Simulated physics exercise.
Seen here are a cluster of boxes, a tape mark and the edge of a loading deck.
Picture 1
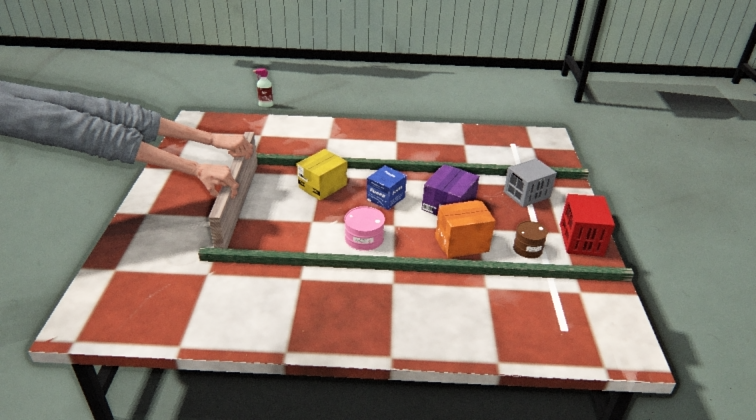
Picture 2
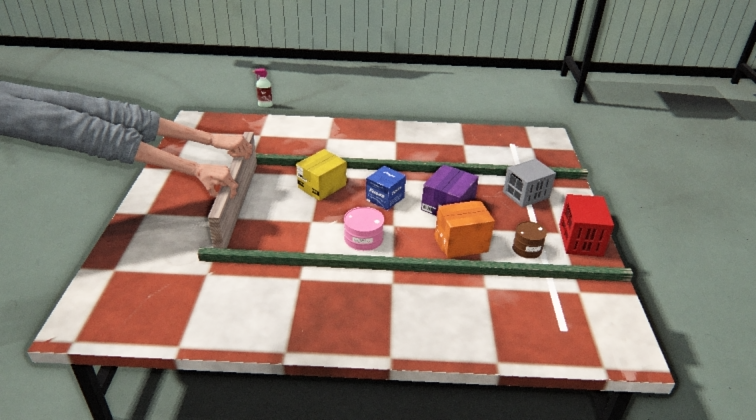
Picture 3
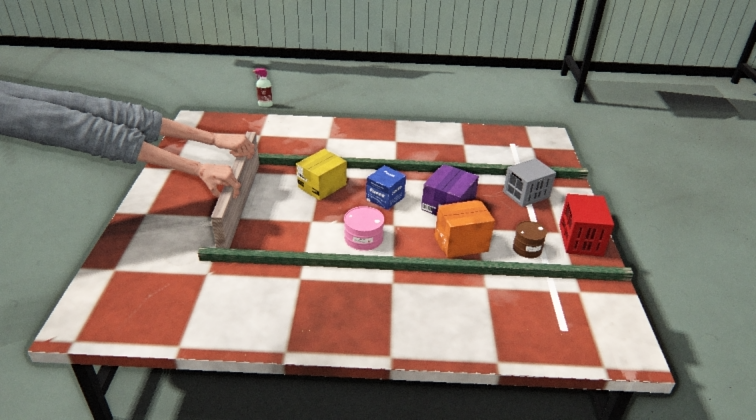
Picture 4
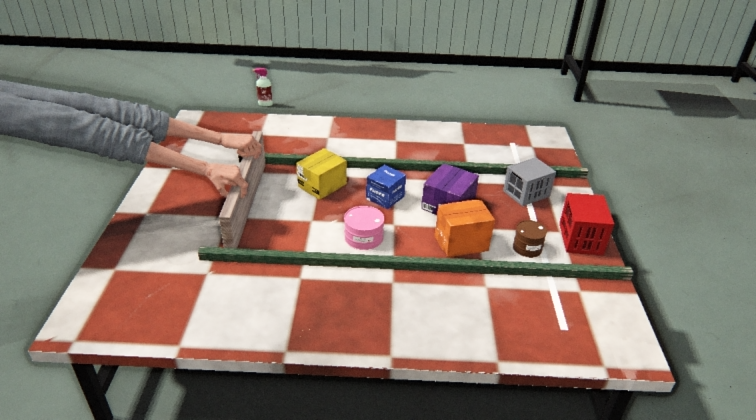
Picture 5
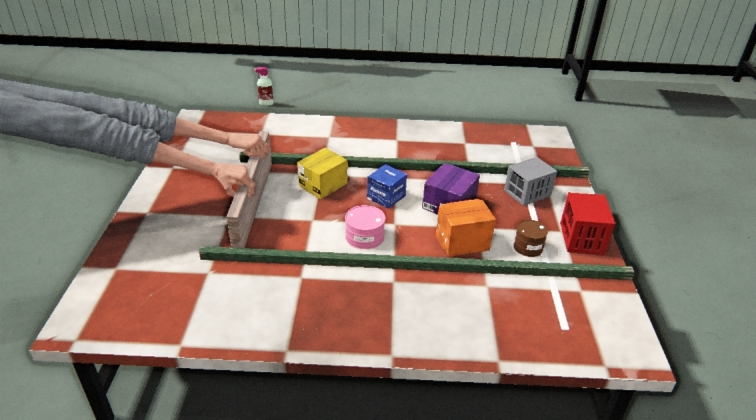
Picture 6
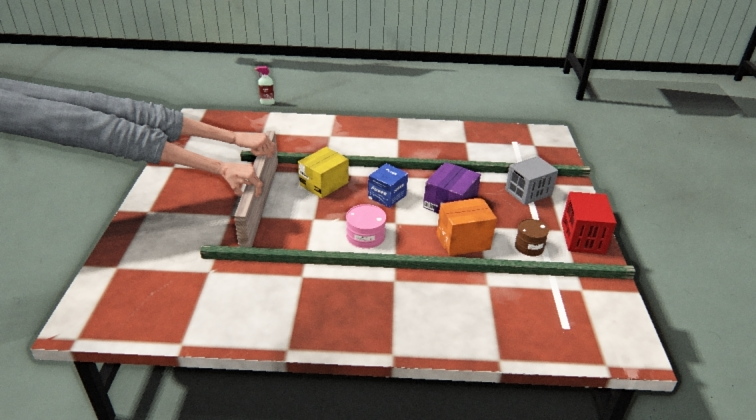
On a red-and-white checkered table, two hands slide a plank slightly right between green rails while the coloured boxes ahead stay still.
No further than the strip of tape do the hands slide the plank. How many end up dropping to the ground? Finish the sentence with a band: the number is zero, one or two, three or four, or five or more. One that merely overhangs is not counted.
The number is one or two.
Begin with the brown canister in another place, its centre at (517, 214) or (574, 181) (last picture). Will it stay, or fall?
In turn it slips off; slips off.
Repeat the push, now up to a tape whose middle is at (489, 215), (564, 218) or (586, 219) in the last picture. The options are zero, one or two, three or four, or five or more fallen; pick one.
First none, then 5 or more, then at least five.
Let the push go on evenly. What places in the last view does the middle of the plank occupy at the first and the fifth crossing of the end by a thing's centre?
At (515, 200) for the first, at (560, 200) for the fifth.
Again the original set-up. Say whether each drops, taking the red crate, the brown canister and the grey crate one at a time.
Red crate: Drops; brown canister: Drops; grey crate: Stays.
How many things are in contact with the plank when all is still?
At rest, 3 are in contact.
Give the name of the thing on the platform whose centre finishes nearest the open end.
It's the orange box that ends nearest.
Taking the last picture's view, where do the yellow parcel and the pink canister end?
About (544, 174), and about (564, 234).
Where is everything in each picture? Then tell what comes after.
Red crate (586, 225); grey crate (530, 182); brown canister (530, 240); plank (236, 188); tape (534, 219), in the first frame.
Grey crate (529, 183); purple parcel (450, 193), in the second frame.
Brown canister (530, 239); plank (238, 188), in the third frame.
Red crate (585, 224); orange box (464, 228), in the fourth frame.
Grey crate (530, 181); yellow parcel (323, 173), in the fifth frame.
Red crate (587, 222); grey crate (531, 180); brown canister (532, 237); plank (259, 187); tape (535, 217), in the sixth frame.
A little later, none off yet; red crate at rest near (587, 222); grey crate at rest near (531, 180); brown canister at rest near (532, 237).
Next, none off yet; red crate at rest near (587, 222); grey crate at rest near (531, 180); brown canister shifted a little near (546, 239).
When it is over, the number that fall off is one or two; down, brown canister and red crate.
